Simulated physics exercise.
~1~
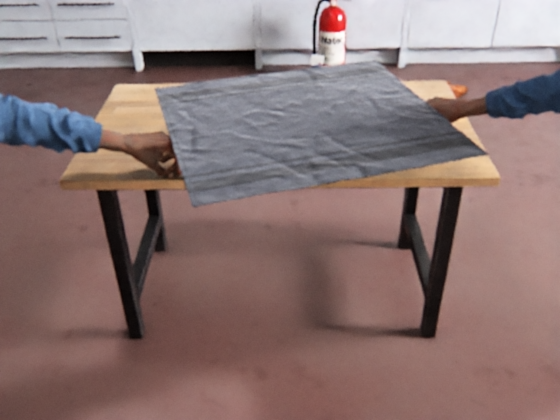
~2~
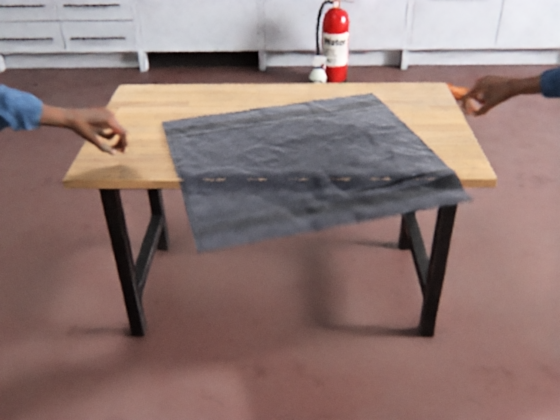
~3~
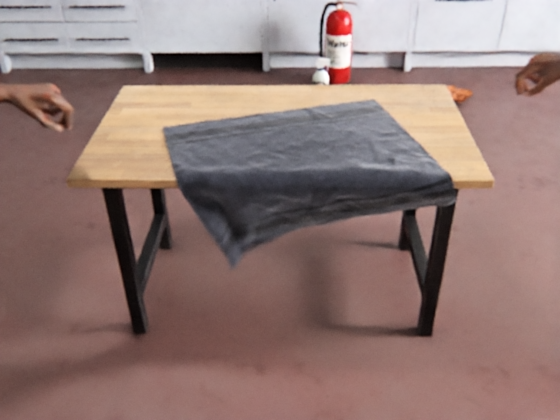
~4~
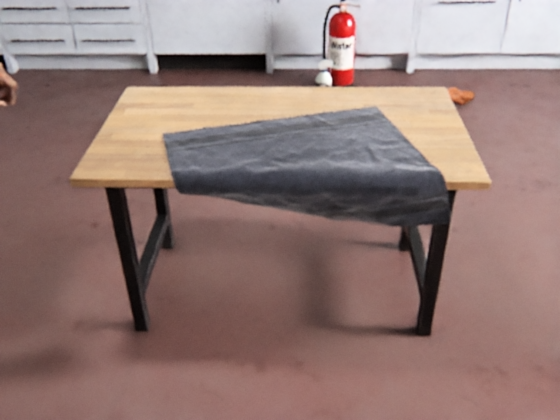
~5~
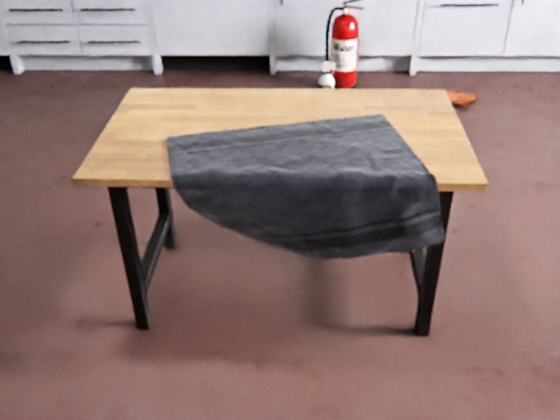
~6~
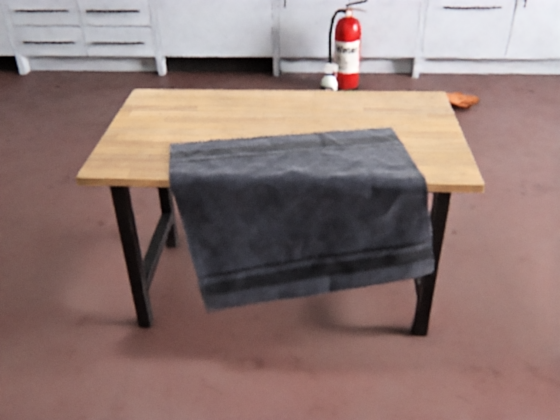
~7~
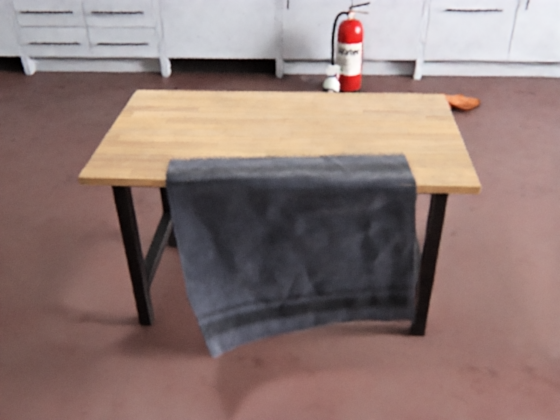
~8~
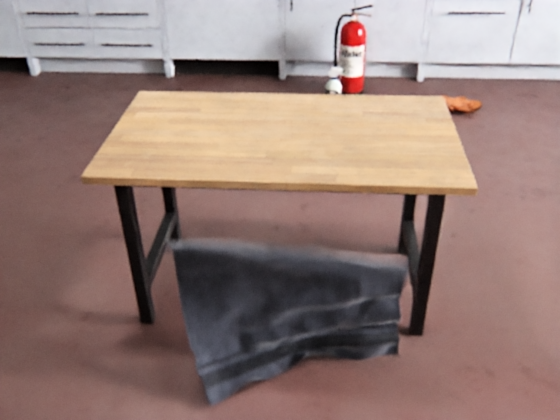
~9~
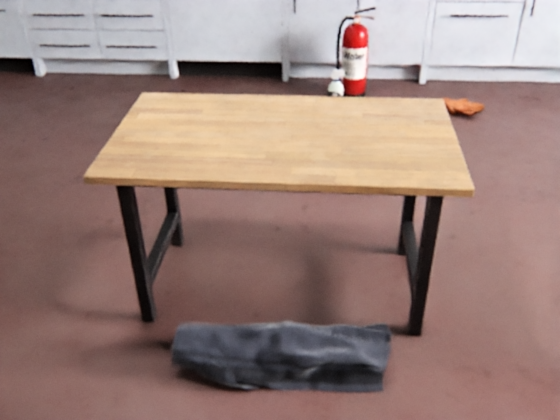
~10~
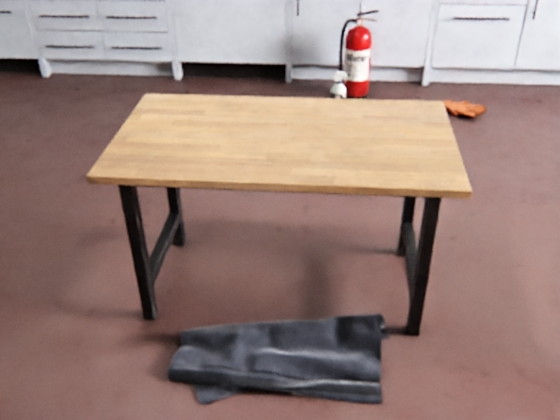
At the start, two hands hold a dark gray cloth stretched over a wooden table with black legs, with a red fire extinguisher and white cabinets behind. The hands let go and draw away to either side as the cloth settles partly over the near edge. Its hanging part drops and swings down, and the cloth begins sliding toward the front. More and more of it slips over the edge until it leaves the tabletop completely. It falls and crumples onto the reddish floor, where it lies in a folded heap before the bare table.
